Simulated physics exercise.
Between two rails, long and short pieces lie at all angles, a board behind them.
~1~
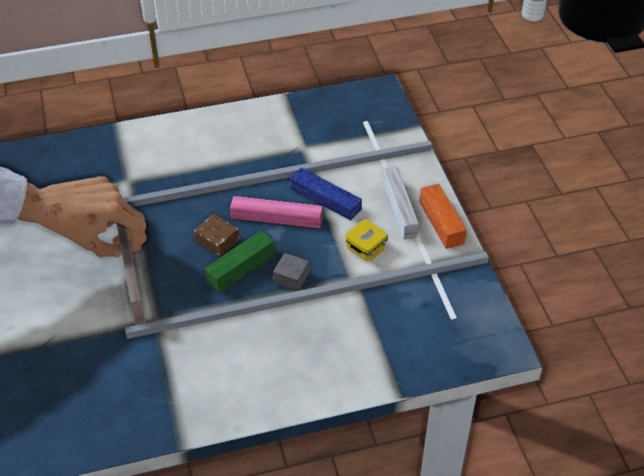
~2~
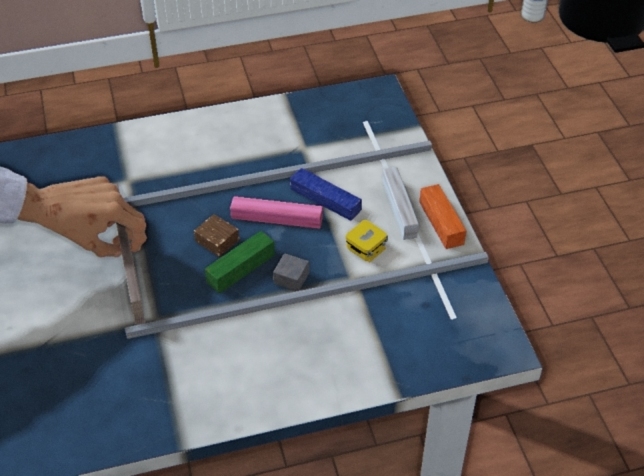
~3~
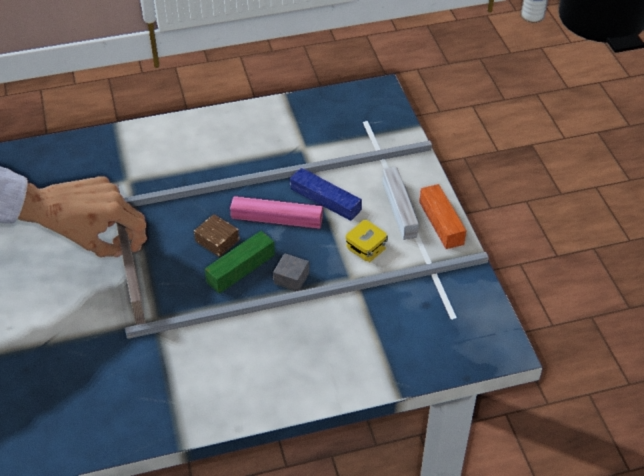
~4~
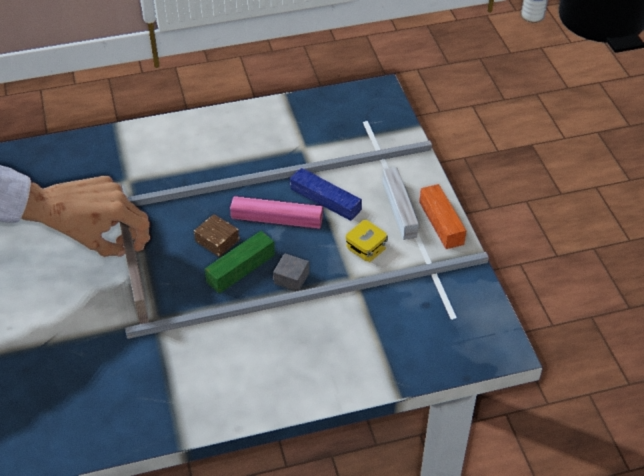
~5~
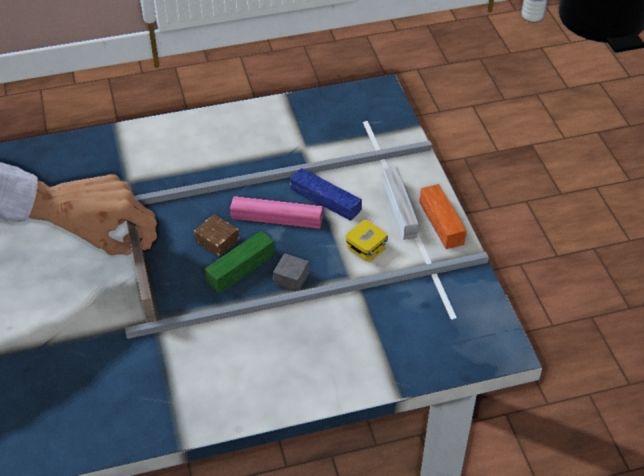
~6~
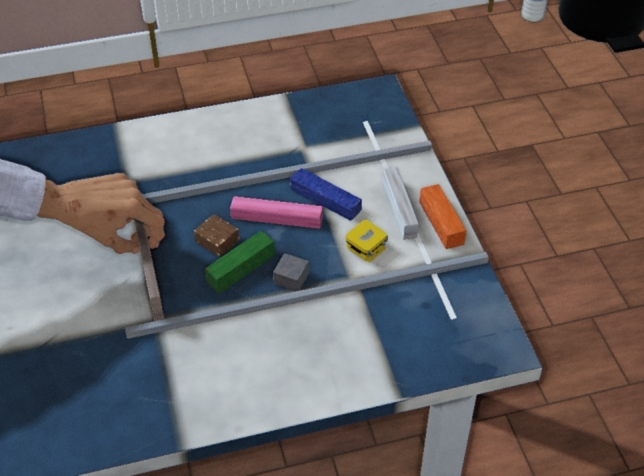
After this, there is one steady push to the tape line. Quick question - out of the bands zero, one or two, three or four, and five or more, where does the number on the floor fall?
The band is one or two.
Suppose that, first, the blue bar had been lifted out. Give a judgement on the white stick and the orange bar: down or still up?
So the white stick goes down and the orange bar goes down.
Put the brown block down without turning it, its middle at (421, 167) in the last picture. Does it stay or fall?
It simply slips off.
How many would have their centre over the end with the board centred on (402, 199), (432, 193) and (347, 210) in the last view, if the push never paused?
First 2, then 6, finally 0.
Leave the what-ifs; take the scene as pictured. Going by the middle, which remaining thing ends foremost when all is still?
Result: The yellow case.
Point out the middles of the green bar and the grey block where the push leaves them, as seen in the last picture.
(445, 214) and (449, 244).
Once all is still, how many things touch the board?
4 of them.
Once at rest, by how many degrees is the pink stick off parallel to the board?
Some 60 degrees.
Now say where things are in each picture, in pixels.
In the first frame, orange bar (442, 216); white stick (400, 202); yellow case (366, 242); board (127, 253); tape (406, 211).
In the second frame, white stick (400, 203); board (127, 253).
In the third frame, yellow case (366, 242); blue bar (326, 194).
In the fourth frame, orange bar (442, 216); grey block (291, 273).
In the fifth frame, white stick (400, 203); brown block (217, 236).
In the sixth frame, orange bar (442, 216); white stick (400, 203); yellow case (366, 242); board (145, 249); tape (406, 211).
Soon after, none off yet; orange bar at rest near (442, 216); white stick at rest near (400, 203); yellow case at rest near (366, 242).
In the end, the number that fall off is one or two; gone, white stick and orange bar.
